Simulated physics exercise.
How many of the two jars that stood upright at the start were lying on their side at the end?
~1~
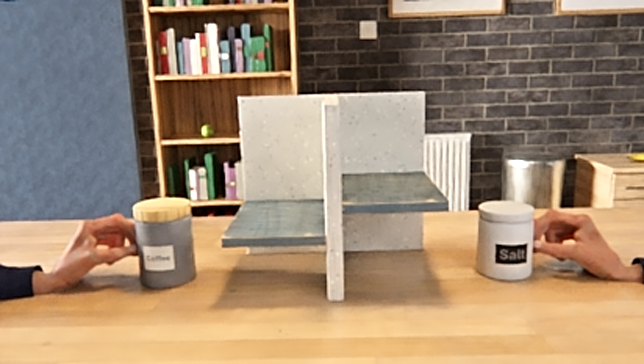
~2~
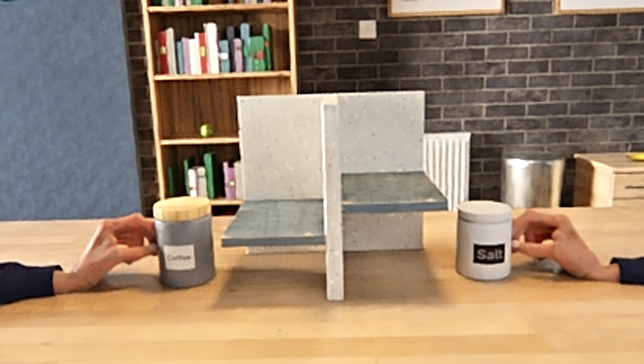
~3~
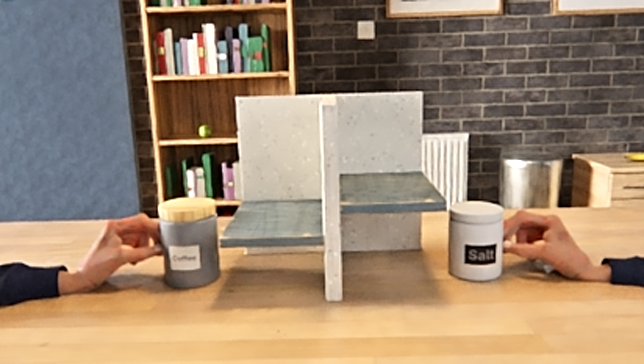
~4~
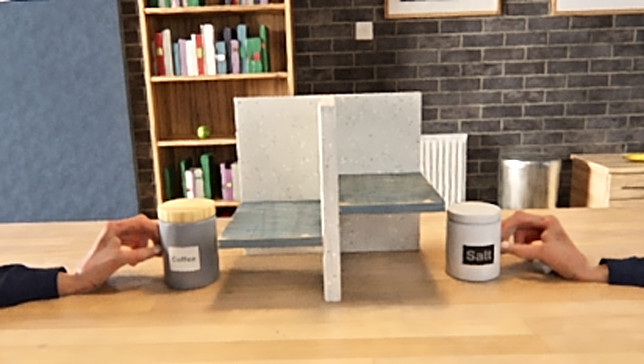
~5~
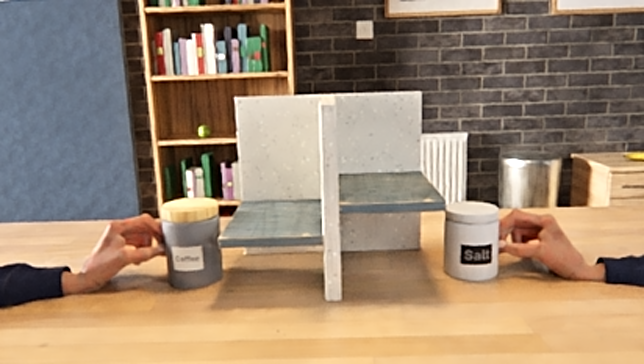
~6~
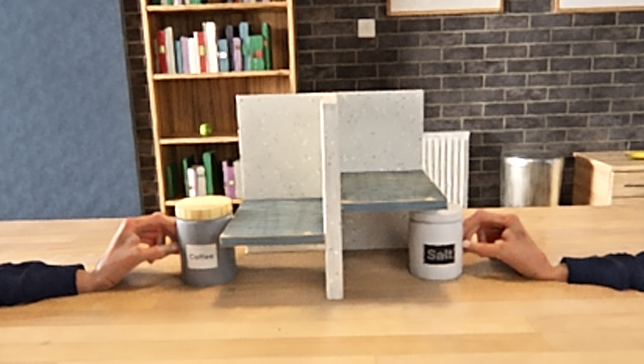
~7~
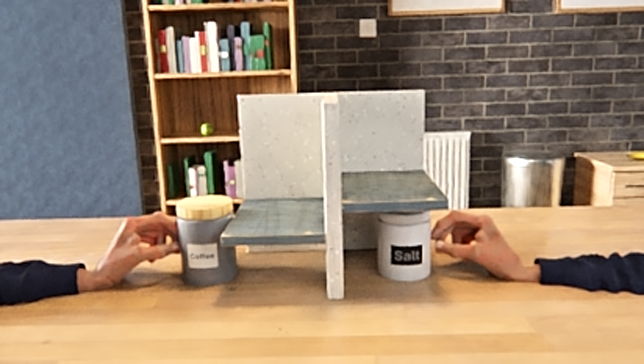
None of them were; both the grey jar and the white jar were still standing upright at the end.
